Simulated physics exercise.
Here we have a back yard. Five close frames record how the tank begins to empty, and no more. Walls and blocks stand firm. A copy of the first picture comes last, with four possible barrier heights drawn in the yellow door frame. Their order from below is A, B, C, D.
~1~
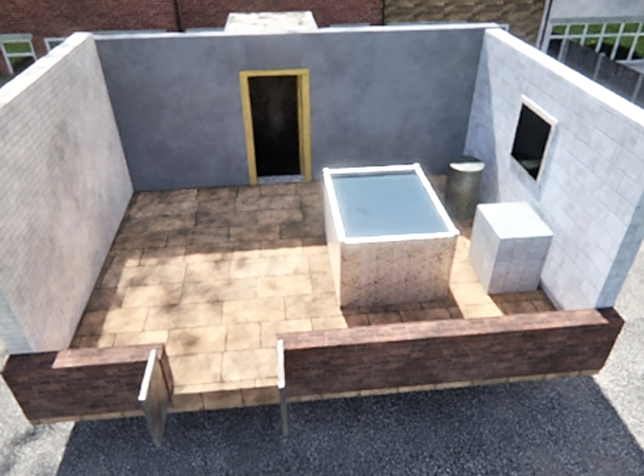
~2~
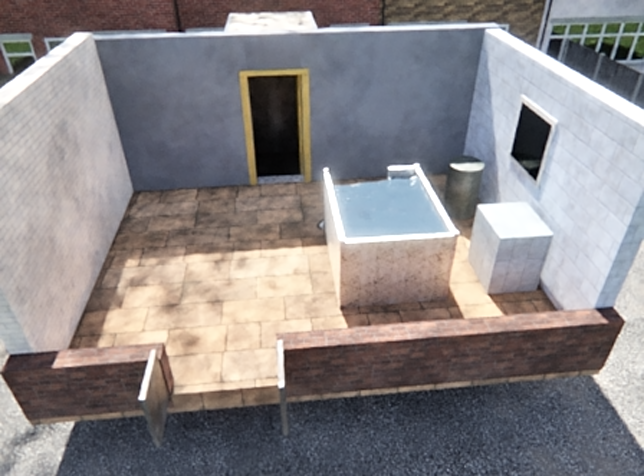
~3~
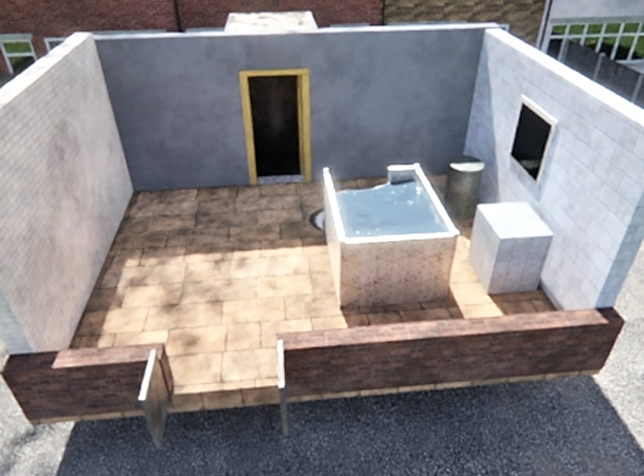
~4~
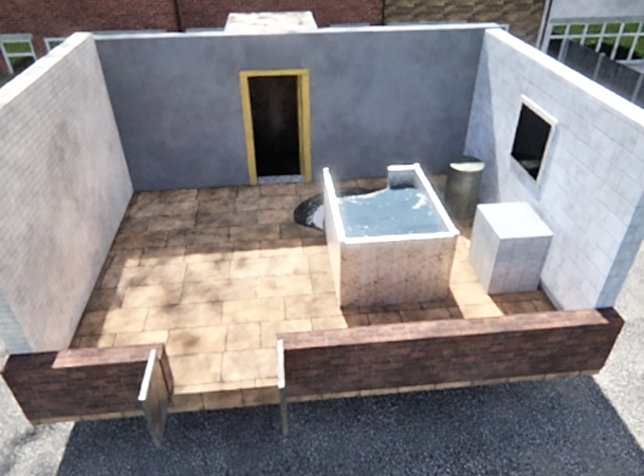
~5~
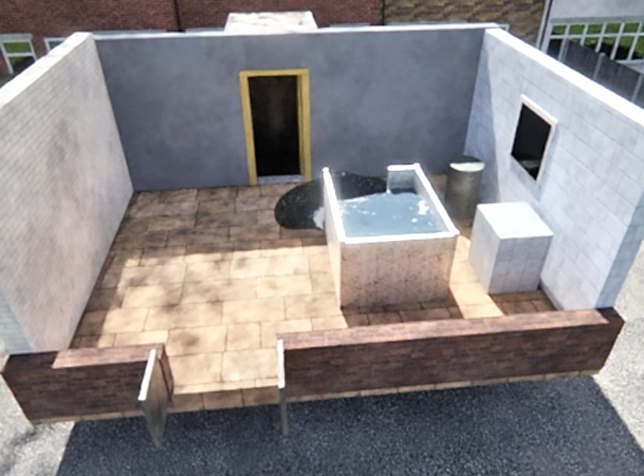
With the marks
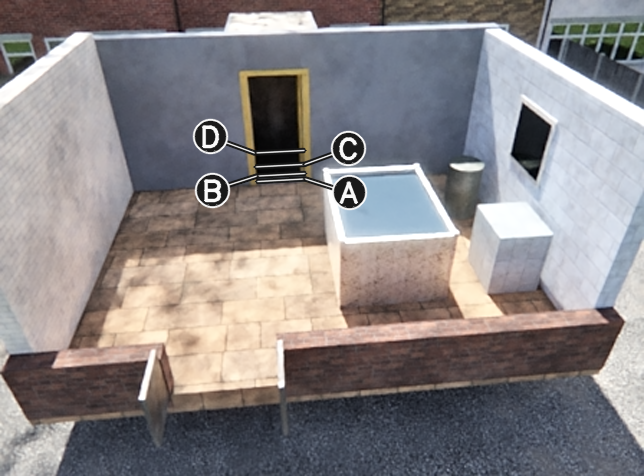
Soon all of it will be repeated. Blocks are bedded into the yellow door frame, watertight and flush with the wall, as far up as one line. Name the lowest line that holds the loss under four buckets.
Line C.
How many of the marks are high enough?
Two.
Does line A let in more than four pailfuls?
Yes, that goes wrong.
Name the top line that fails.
That is line B.
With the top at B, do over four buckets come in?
Yes, that goes wrong.
On the marked copy, A at (281, 180); B at (280, 174); C at (280, 165); D at (279, 151); from the bottom up A, B, C, D.
If A is chosen, dozens of bucketfuls pour in.
If B is chosen, about 11 bucketfuls get in.
If C is chosen, a bucket or two gets in.
If D is chosen, nothing gets over.
